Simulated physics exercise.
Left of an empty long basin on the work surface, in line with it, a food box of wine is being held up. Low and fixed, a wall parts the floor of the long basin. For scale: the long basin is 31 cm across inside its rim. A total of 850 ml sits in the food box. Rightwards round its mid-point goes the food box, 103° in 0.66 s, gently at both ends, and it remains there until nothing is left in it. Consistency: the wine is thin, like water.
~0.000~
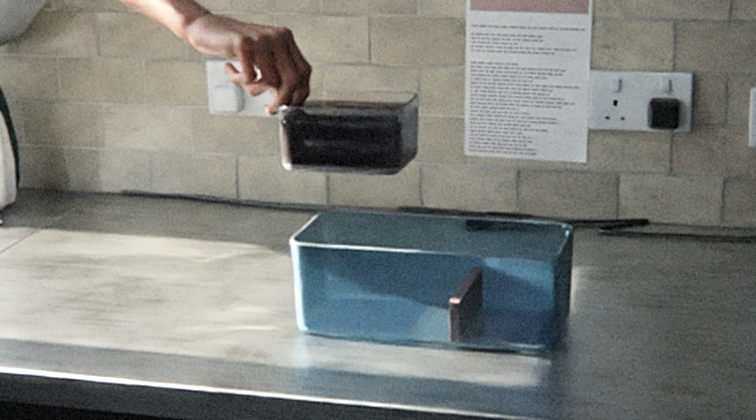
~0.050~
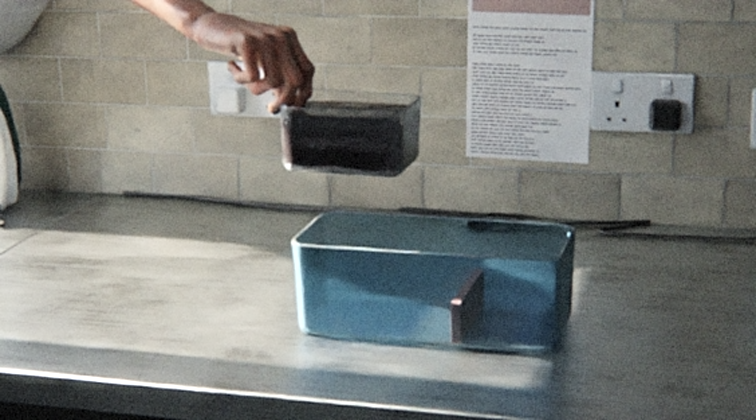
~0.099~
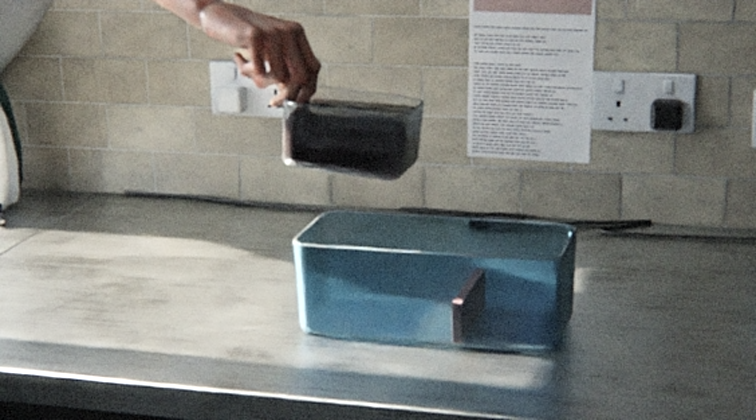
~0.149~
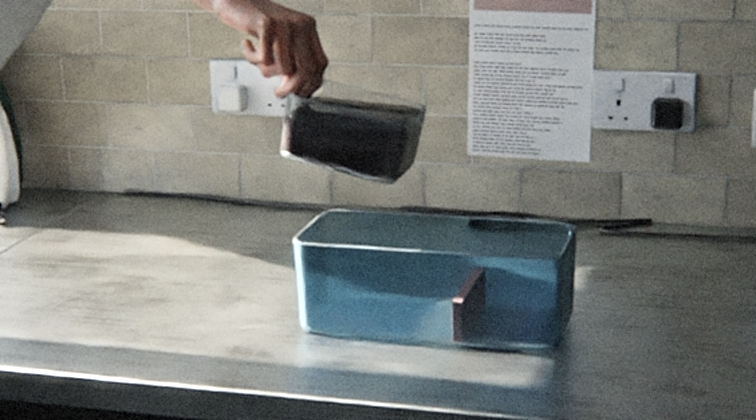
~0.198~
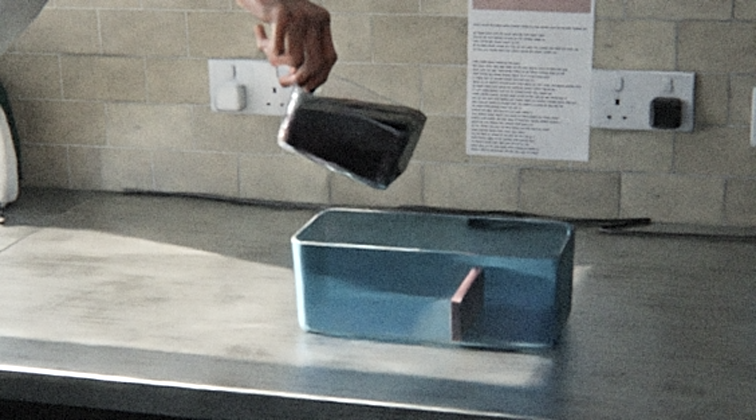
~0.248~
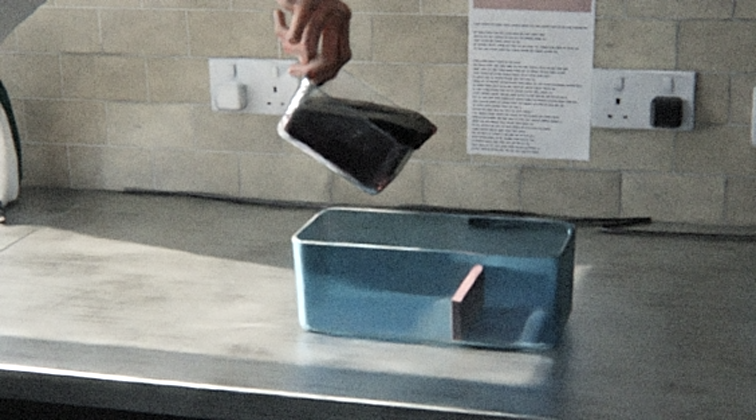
Clear food box of dark liquid tilting rightwards in a hand, slowly then more steeply, above a long blue basin on a worktop.
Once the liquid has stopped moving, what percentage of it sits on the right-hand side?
About 35 per cent.
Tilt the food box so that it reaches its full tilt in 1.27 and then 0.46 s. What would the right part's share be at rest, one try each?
Near 60 in a hundred on the first go and near 25 in a hundred on the second.
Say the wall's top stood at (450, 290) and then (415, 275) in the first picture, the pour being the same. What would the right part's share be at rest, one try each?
First 50, then 80 per cent.
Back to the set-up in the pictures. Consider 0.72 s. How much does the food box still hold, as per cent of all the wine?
5 %.
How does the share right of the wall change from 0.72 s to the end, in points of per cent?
Net change: A rise of about 3 %.
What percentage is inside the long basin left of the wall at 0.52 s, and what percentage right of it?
Lab note: Left near 12, right near 28.
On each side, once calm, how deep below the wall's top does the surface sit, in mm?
Close to 30 mm left and close to 28 mm right.
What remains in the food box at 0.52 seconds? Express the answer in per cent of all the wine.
Close to 22 in a hundred.
Then, 0.52 s in, the tilt is 92° and 23 per cent is still to pour, 13 is left of the wall and 28 right of it.
Then, 0.72 s in, the tilt is 103° and 5 per cent is still to pour, 49 is left of the wall and 32 right of it.
Then, 0.93 s in, the tilt is 103° and 1 per cent is still to pour, 55 is left of the wall and 35 right of it.
Then, 1.16 s in, the tilt is 103° and 0 per cent is still to pour, 57 is left of the wall and 35 right of it.
Finally, 57 per cent lies left of the wall, 35 right of it and 8 outside.
